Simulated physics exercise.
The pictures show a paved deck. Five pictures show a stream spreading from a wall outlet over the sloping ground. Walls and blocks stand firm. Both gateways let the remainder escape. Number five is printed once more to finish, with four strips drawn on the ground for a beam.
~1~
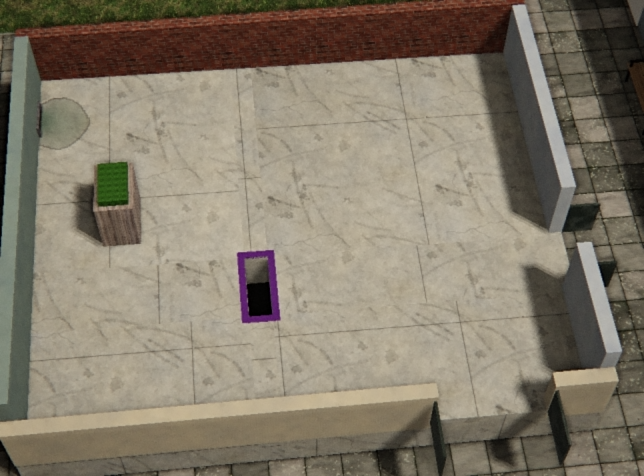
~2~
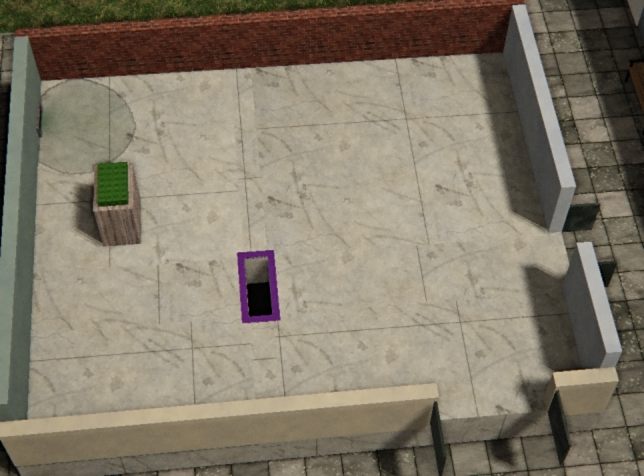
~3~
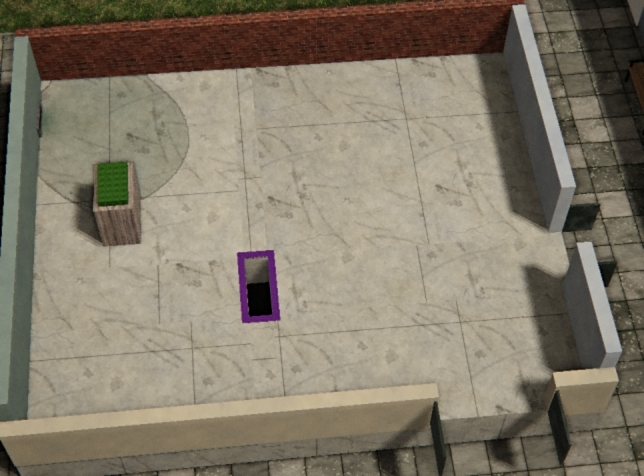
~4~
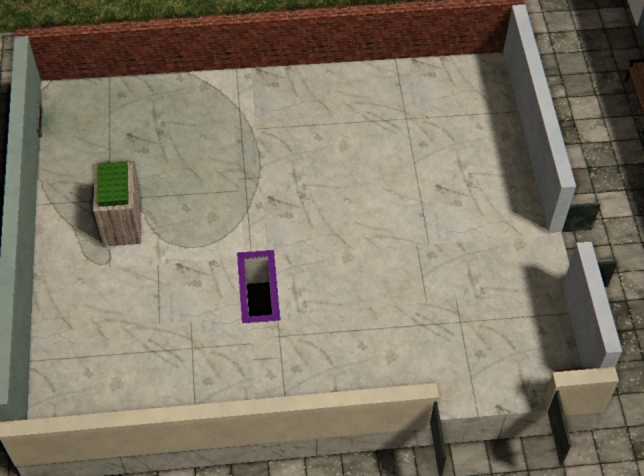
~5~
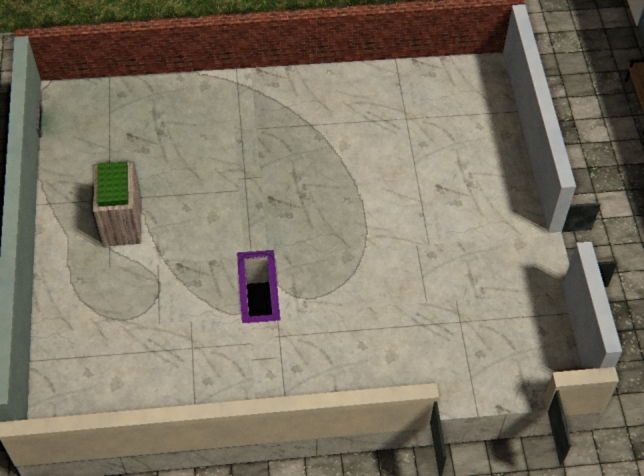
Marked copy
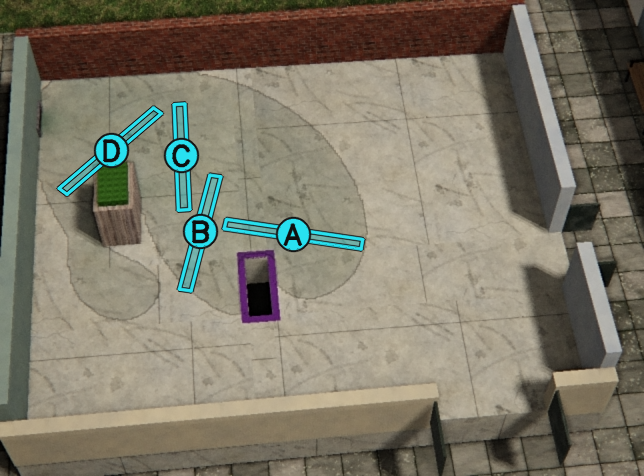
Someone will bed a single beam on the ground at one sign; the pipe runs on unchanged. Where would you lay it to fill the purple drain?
The best spot is C.
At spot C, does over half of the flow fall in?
No.
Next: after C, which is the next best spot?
That is spot A.
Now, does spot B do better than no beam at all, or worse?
Worse.
On the marked copy, A from (225, 224) to (361, 244); B from (185, 289) to (215, 175); C from (184, 209) to (179, 104); D from (63, 191) to (157, 110).
If A is chosen, about 18 % of the stream goes into the purple drain, about 80 % out by the gates.
If B is chosen, next to none of the stream goes into the purple drain, about 97 % out by the gates.
If C is chosen, about 24 % of the stream goes into the purple drain, about 70 % out by the gates.
If D is chosen, about 2 % of the stream goes into the purple drain, about 95 % out by the gates.
